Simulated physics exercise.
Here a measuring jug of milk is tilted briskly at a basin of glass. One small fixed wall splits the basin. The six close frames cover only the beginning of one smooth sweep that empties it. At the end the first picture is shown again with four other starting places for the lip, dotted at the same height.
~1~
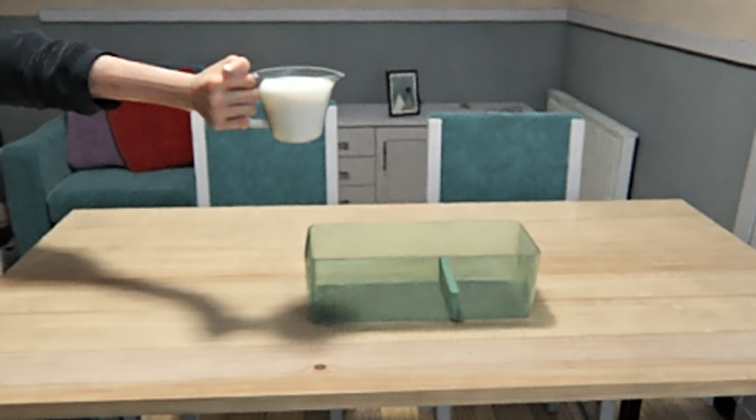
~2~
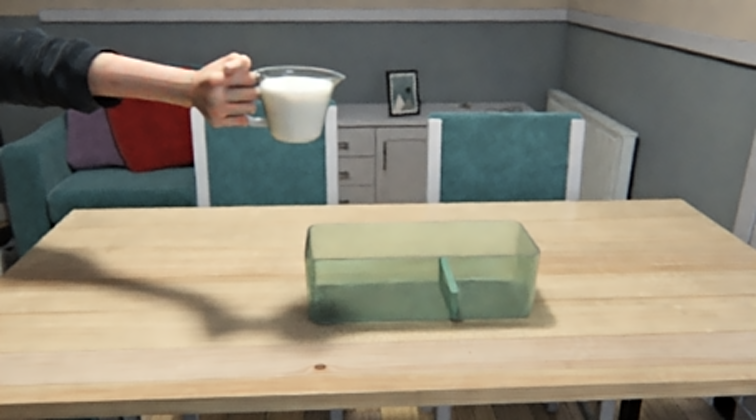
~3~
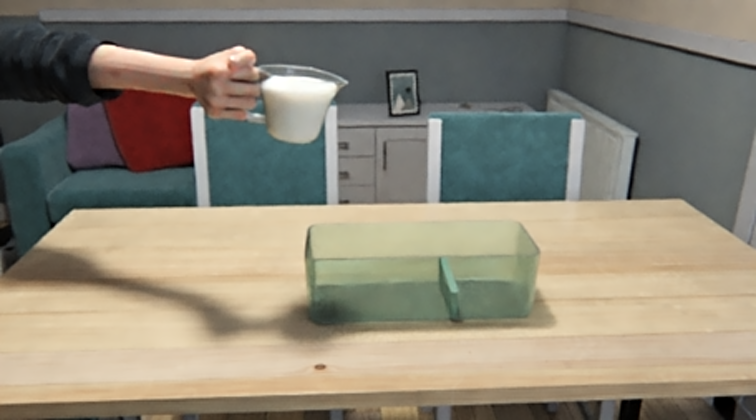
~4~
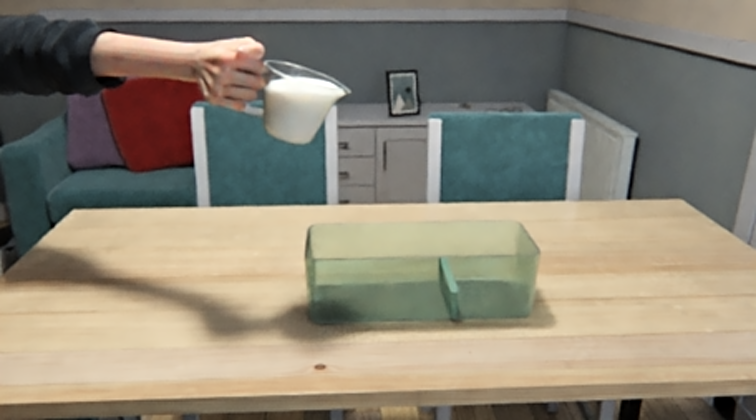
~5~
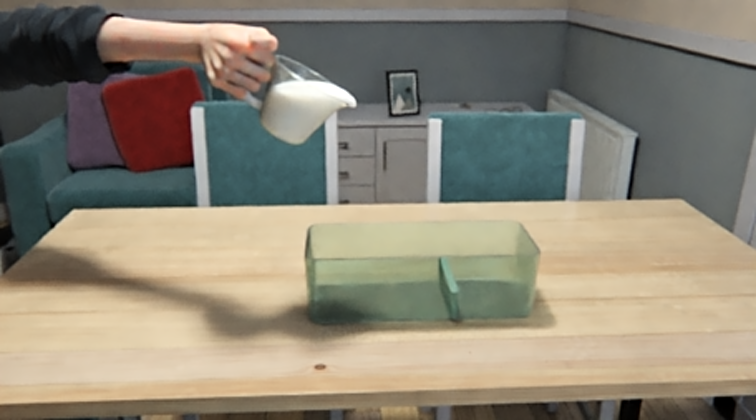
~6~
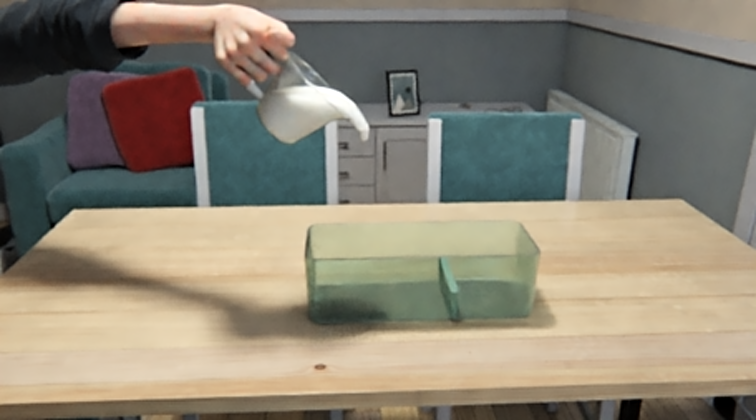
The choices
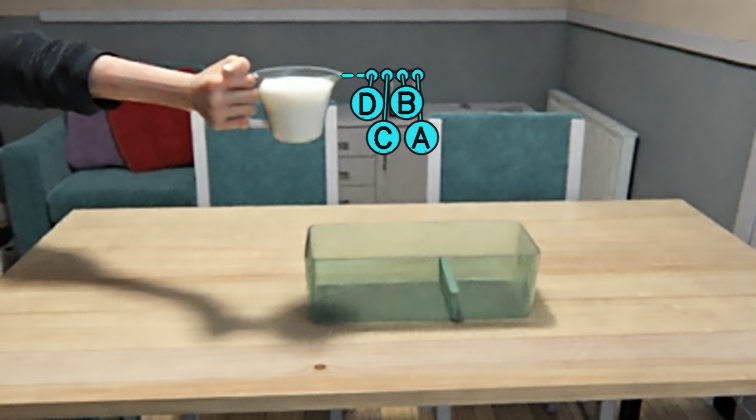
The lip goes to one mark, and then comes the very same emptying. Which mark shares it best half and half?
A works best here.
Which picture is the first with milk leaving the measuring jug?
Picture 5.
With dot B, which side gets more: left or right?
The left one.
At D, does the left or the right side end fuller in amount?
The left side.
On the marked copy, A at (417, 75); B at (402, 75); C at (387, 75); D at (371, 75).
If A is chosen, about 48 % ends left of the wall and 48 % right of it; 5 % is lost outside.
If B is chosen, about 70 % ends left of the wall and 24 % right of it; 6 % is lost outside.
If C is chosen, about 86 % ends left of the wall and 6 % right of it; 8 % is lost outside.
If D is chosen, about 88 % ends left of the wall and 6 % right of it; 5 % is lost outside.
